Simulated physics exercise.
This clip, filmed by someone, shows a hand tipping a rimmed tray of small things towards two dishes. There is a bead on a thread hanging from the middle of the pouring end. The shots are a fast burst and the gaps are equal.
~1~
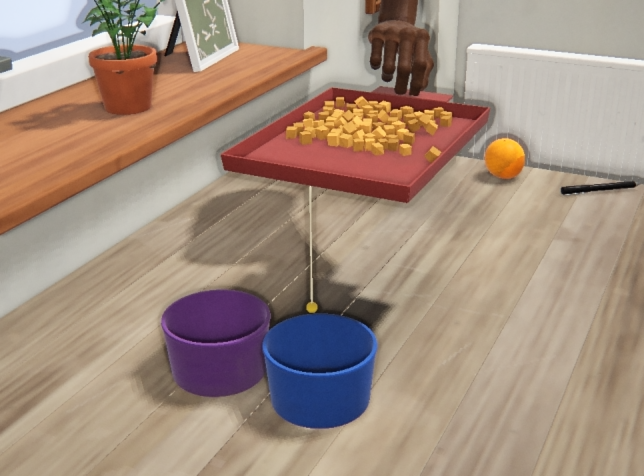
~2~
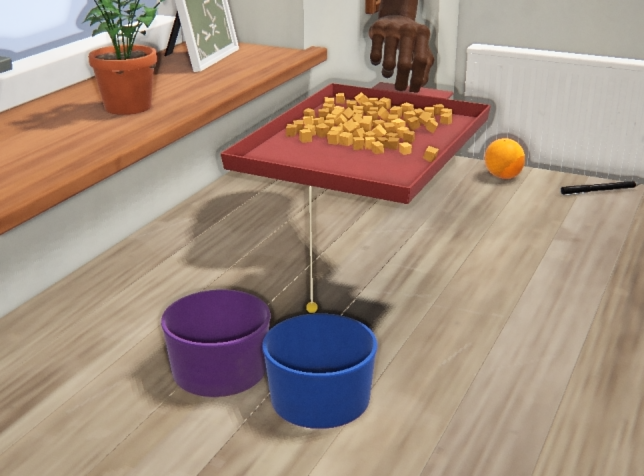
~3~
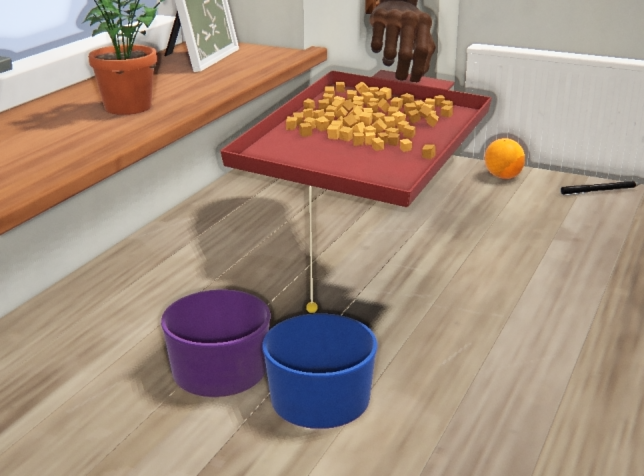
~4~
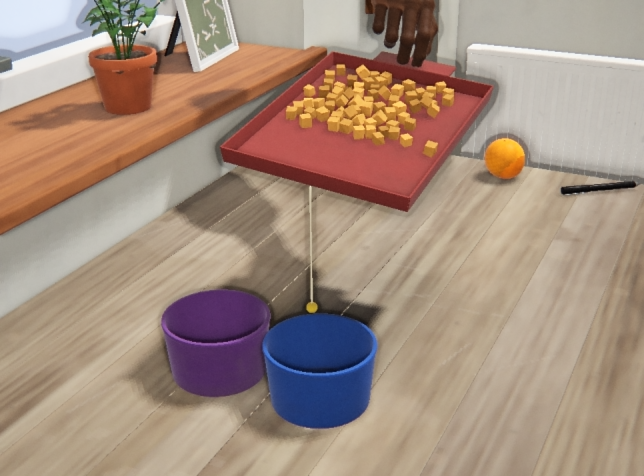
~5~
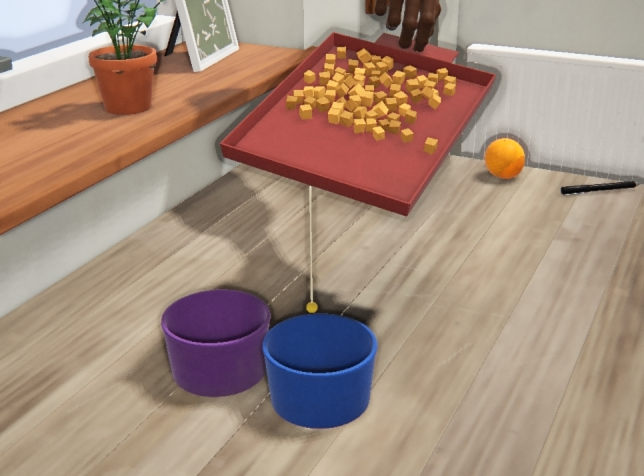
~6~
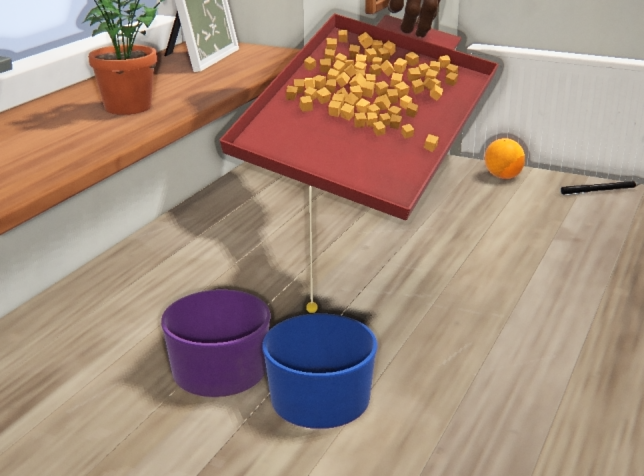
A dark brown hand grips the far edge of a red rimmed tray above a pale wooden floor, seen from slightly above beside a wooden sill with a potted plant. Golden cubes cover the tray's far part, a yellow bead hangs on a thread over purple and blue dishes, and an orange ball sits right. The hand raises the far edge, steepening the tray, its near right corner dipping slightly, while the camera stays still.
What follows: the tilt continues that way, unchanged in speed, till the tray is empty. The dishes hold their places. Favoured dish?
Pretty sure the heavier pile builds up on the right there.
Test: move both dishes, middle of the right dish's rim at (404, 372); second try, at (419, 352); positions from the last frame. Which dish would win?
In the first try it's the right-side dish, and in the second it's the right-side dish.
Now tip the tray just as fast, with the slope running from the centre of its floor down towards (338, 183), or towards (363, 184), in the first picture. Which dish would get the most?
Results - the dish on the right side first, the dish on the right side second.
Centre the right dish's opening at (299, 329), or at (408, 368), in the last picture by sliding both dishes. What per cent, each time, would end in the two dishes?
First case around 10 %, second case around 60 %.
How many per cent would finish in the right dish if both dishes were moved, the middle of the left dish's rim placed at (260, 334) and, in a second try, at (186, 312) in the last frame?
Roughly 60 per cent, then roughly 10 per cent.
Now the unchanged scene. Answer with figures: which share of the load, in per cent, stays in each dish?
Around 0 in a hundred in the left dish and around 30 in a hundred in the right dish.
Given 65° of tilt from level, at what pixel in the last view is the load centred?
Roughly at (393, 165).
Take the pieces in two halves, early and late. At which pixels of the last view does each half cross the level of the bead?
Half one: (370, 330), half two: (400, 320).
Soon, tray tipped steeply; nearly all on the tray; a stray few in the air.
A while on, tray tipped past a quarter turn; about two thirds on the tray; a small part in the right dish; about a quarter outside both; a small part in the air.
Towards the end, tray tipped past a quarter turn; about a third in the right dish; about two thirds outside both.
Finally, tray tipped past a quarter turn; about a third in the right dish; none in the left dish; about two thirds outside both.
